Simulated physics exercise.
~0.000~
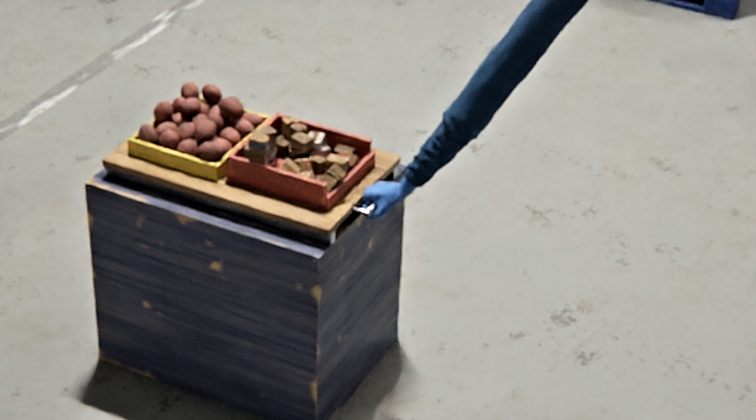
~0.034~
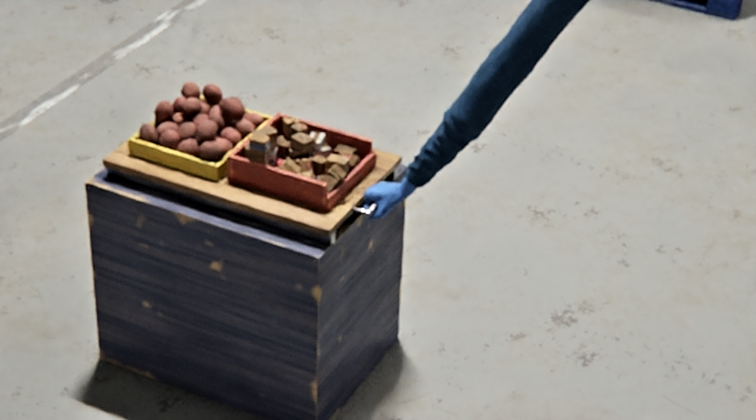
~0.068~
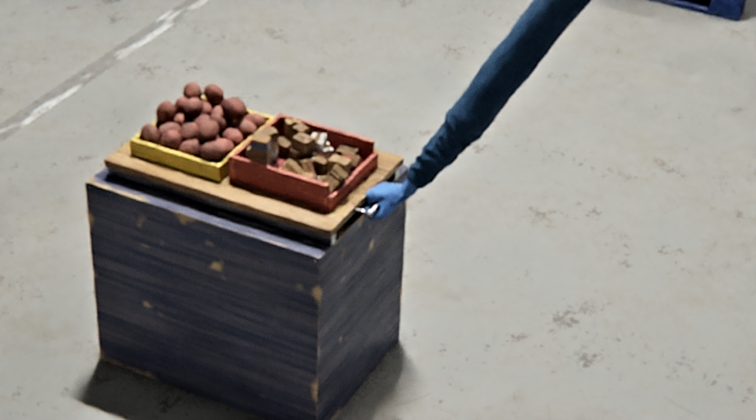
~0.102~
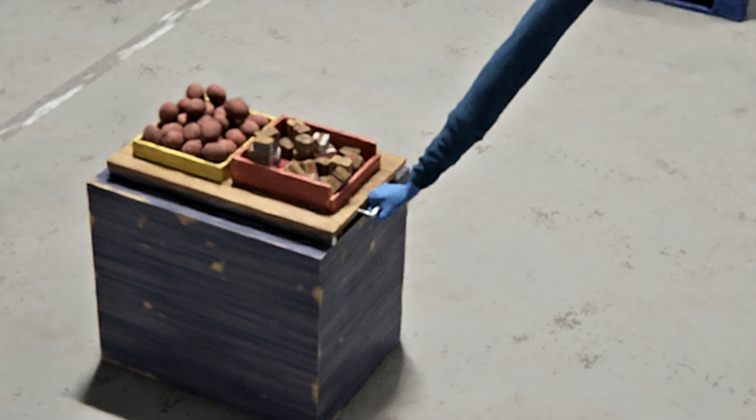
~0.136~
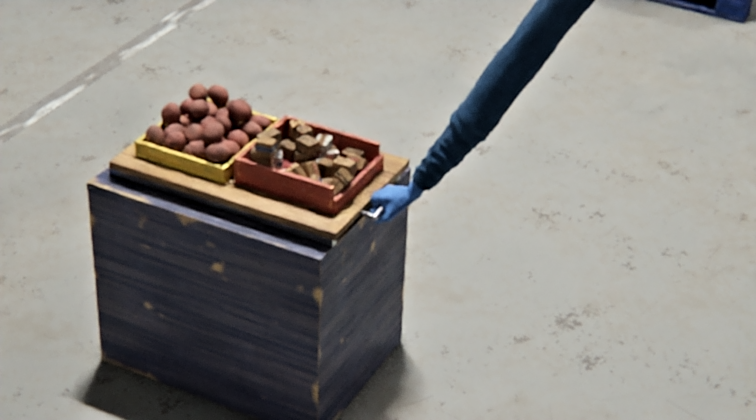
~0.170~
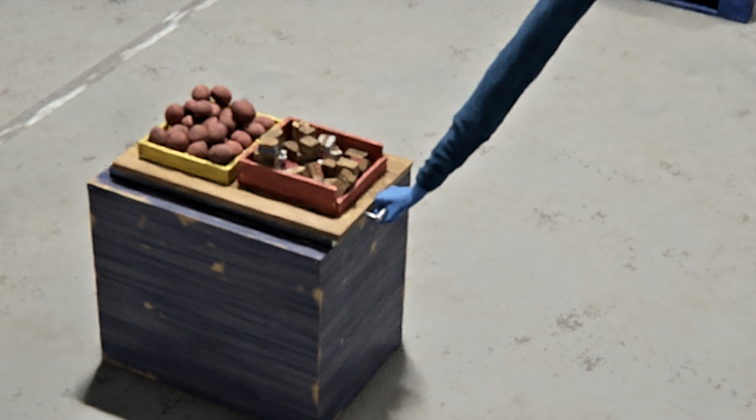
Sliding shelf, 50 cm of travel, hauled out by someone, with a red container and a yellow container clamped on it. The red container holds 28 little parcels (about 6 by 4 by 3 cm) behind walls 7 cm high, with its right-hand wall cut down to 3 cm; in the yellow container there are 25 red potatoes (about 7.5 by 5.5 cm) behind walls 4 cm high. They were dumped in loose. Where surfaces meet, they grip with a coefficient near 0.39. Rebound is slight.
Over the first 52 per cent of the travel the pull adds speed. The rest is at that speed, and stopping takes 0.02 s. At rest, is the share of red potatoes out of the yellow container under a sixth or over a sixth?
Under a sixth.
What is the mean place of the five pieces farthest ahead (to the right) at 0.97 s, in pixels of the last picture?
They are centred near (523, 233).
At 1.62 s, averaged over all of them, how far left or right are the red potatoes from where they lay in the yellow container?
On average they end up some 2 cm further right.
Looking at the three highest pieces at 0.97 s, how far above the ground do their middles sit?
Mean height: Some 82 cm.
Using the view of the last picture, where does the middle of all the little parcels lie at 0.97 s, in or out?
Somewhere around pixel (477, 218).
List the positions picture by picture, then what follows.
In the first picture (we follow the rim corner now nearest the camera), yellow container at (214, 164); red container at (326, 184); shelf out by 0 cm; nothing out yet.
The second picture shows yellow container at (214, 164); red container at (326, 184); shelf out by 0 cm.
The third picture shows yellow container at (216, 165); red container at (328, 185); shelf out by 0 cm.
The fourth picture shows yellow container at (218, 166); red container at (330, 186); shelf out by 1 cm.
The fifth picture shows yellow container at (221, 167); red container at (333, 187); shelf out by 2 cm.
The sixth picture shows yellow container at (224, 168); red container at (336, 189); shelf out by 3 cm; nothing out yet.
After 0.77 s, the shelf hits its stop.
After 0.85 s, 1 of 28 out of the red container and 0 of 25 out of the yellow container.
After 0.97 s, 2 of 28 out of the red container and 1 of 25 out of the yellow container.
After 1.19 s, 2 of 28 out of the red container and 1 of 25 out of the yellow container.
Final count (at 1.62 s), 2 of 28 out of the red container and 1 of 25 out of the yellow container. Asked share, 1 of 25, 4 per cent.
